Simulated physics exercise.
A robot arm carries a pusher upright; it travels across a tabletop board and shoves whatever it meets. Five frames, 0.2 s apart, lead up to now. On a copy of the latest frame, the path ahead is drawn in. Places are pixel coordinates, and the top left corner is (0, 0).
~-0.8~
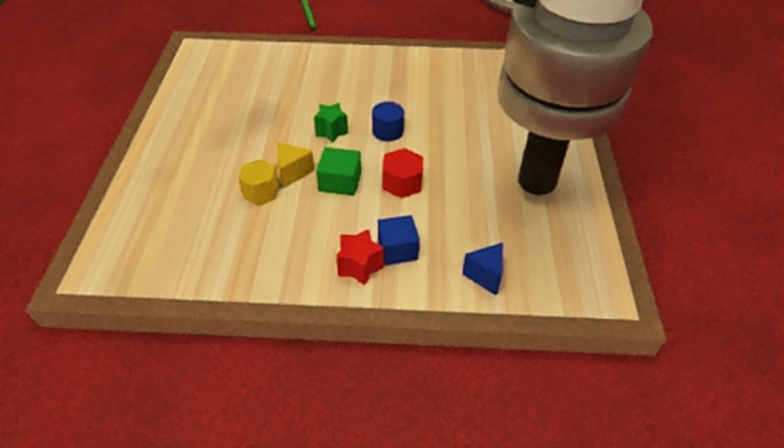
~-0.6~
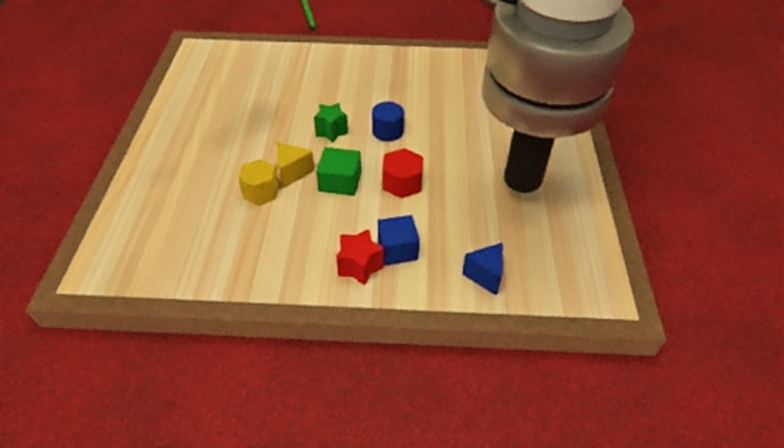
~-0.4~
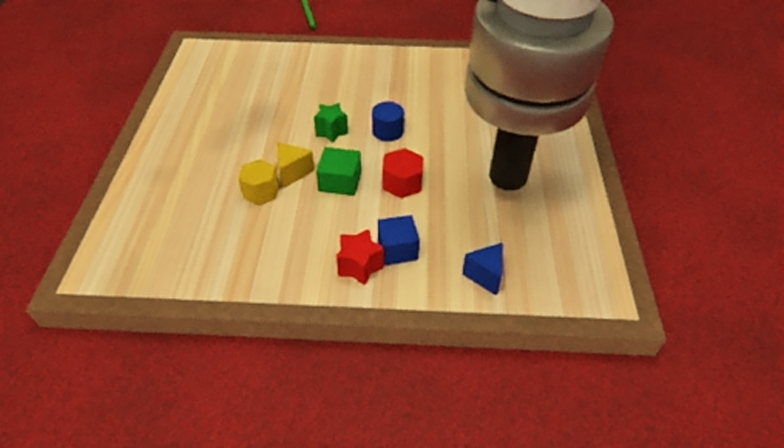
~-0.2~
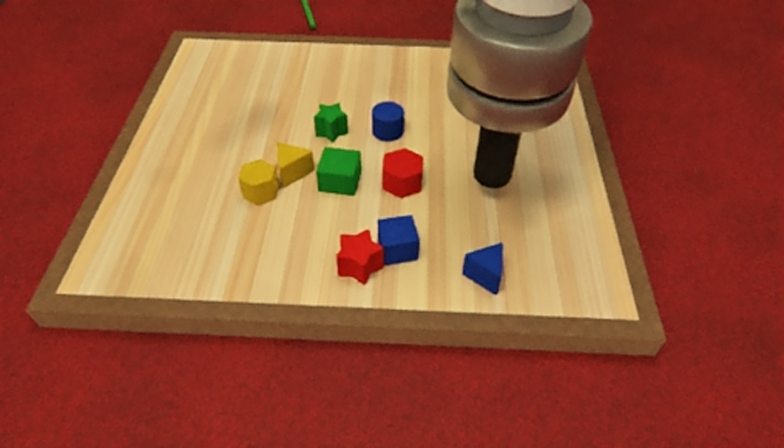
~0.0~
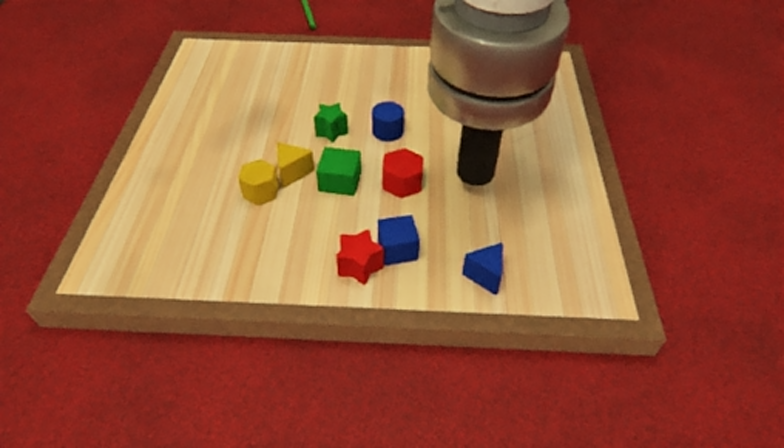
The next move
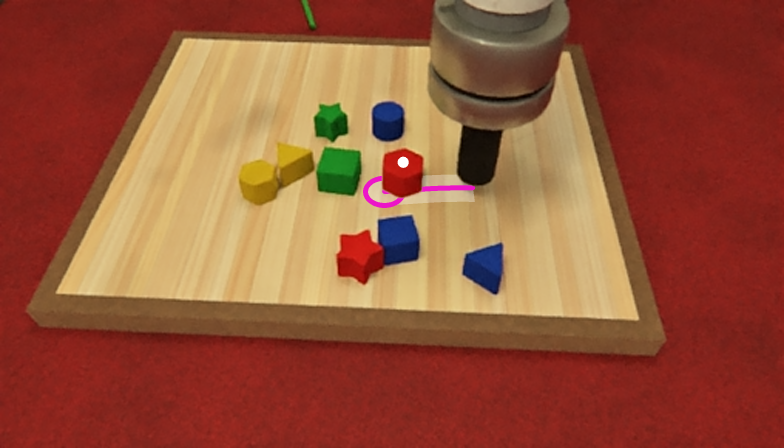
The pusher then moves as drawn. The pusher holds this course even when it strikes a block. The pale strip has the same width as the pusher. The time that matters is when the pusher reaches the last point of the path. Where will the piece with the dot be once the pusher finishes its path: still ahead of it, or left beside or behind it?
It sits in front of the pusher.
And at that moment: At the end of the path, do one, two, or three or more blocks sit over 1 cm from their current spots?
That's three or more.
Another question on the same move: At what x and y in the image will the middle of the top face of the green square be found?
It sits at (310, 153).
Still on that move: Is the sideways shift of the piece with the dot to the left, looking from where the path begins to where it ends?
No, that is not what happens.
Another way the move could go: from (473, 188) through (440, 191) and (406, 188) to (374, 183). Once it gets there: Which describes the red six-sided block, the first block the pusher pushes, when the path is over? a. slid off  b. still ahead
It's b.
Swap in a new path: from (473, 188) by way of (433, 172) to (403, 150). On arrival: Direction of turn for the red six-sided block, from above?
The answer is counter-clockwise.
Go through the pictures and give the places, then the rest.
In the first picture, lower end of the pusher (537, 183), tops of blocks, yellow triangular block (290, 153), green square (339, 160), blue square (398, 230), red six-sided block (403, 162).
In the second picture, pusher (523, 181), blocks as before.
In the third picture, pusher (508, 179), blocks as before.
In the fourth picture, pusher (492, 176), blocks as before.
In the fifth picture, pusher (475, 174), yellow triangular block (290, 153), green square (339, 160), blue square (398, 230), red six-sided block (403, 162).
The drawn path runs from (473, 188) via (429, 189), ending at (384, 192); the dot is on the red six-sided block.
The first path, step by step. Halfway along, pusher (429, 175); red six-sided block (391, 161).
At the end, pusher (384, 178); yellow triangular block (276, 152), turned 35° anticlockwise; green square (310, 153); blue square not moved; red six-sided block (351, 156), turned 40° clockwise.
